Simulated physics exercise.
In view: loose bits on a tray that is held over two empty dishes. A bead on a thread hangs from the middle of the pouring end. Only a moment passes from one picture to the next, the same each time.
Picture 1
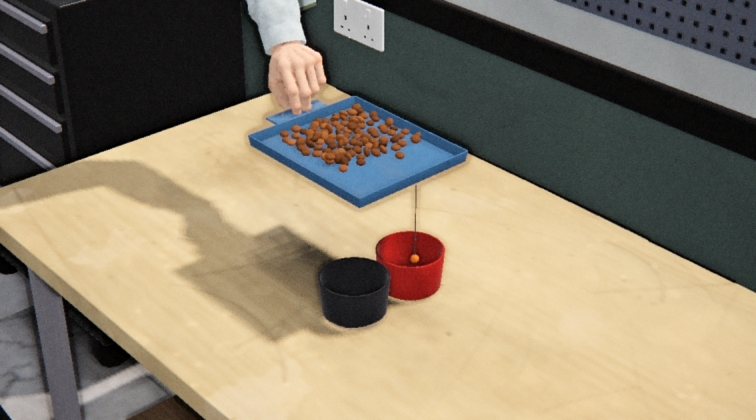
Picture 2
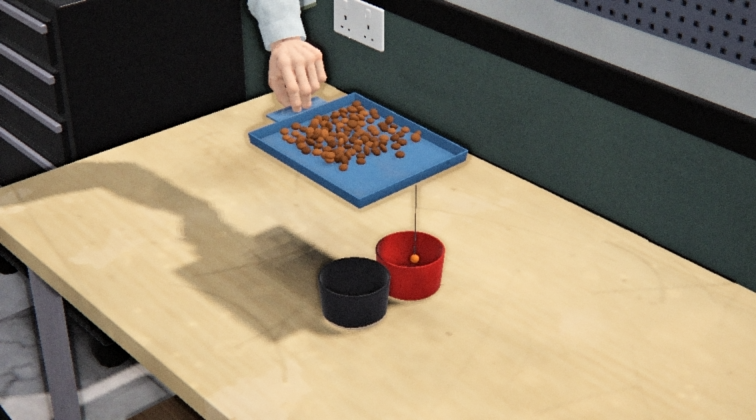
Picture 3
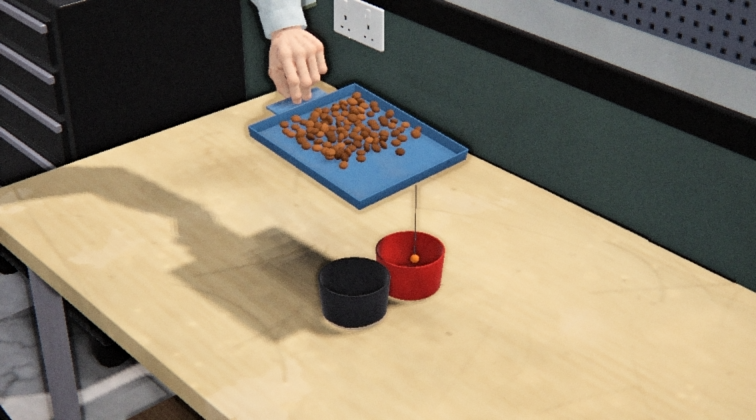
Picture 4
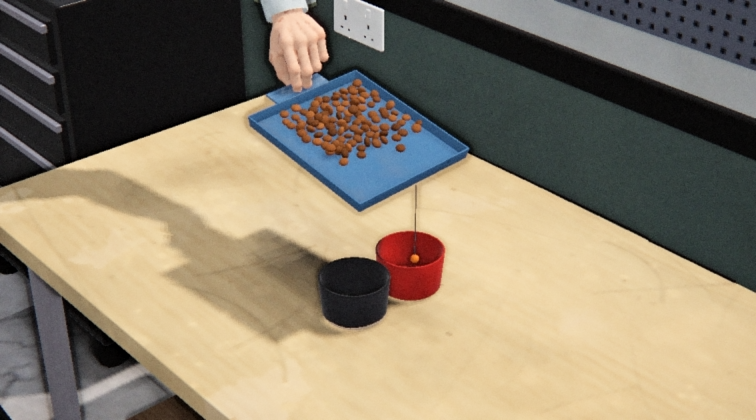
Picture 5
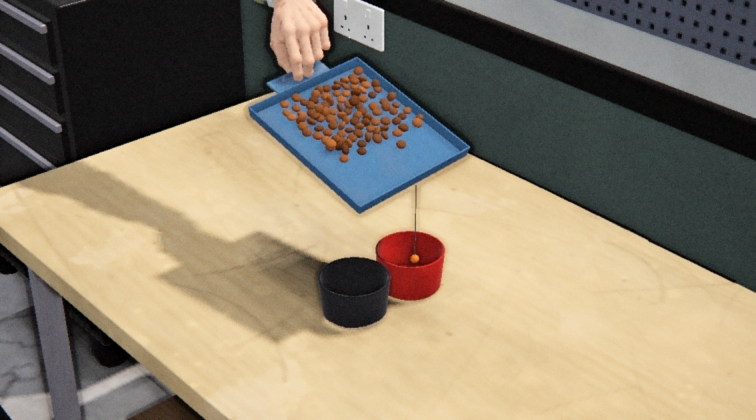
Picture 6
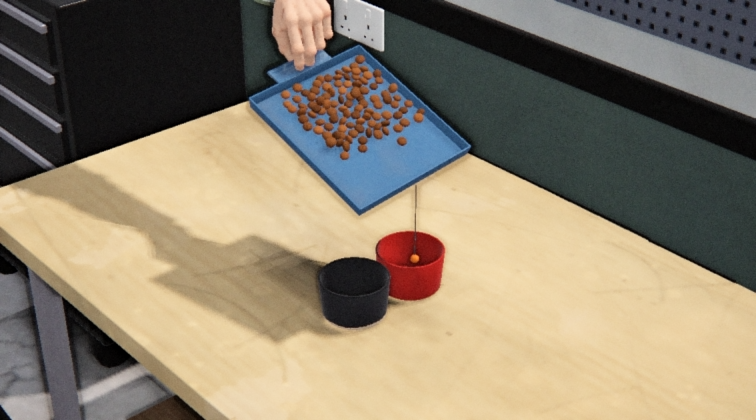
A hand raised the back of a blue tray of brown kibble above a black dish and a red one, gradually tilting it toward its front left corner while the pieces stayed bunched near the back.
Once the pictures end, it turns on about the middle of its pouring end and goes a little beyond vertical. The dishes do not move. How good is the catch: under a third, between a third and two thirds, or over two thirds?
In the dishes lies less than a third of it.
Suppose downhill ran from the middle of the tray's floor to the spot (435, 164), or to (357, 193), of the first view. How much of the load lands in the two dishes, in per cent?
Near 10 % and 50 %.
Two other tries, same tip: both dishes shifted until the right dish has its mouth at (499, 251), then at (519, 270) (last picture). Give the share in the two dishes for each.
Near 20 % and 10 %.
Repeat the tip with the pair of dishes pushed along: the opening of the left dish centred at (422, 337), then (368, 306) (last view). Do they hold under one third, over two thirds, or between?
At the first place under a third, at the second beyond two thirds.
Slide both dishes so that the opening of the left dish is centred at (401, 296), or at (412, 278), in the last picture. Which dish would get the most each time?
The first try: The left one. The second: The left dish.
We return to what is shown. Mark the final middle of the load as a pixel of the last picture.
Near (406, 342).
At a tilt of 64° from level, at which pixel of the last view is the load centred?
At about (382, 187).
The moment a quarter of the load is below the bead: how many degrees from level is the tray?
Near 75 degrees.
Just after the last frame, tray tipped steeply; the larger part on the tray; about a tenth in the air.
A moment on, tray tipped past a quarter turn; roughly a quarter on the tray; just a few in the left dish; roughly two thirds outside both; about a tenth in the air.
Further on, tray tipped past a quarter turn; about a tenth in the left dish; almost all outside both.
When it is over, tray tipped past a quarter turn; about a tenth in the left dish; not one in the right dish; almost all outside both.
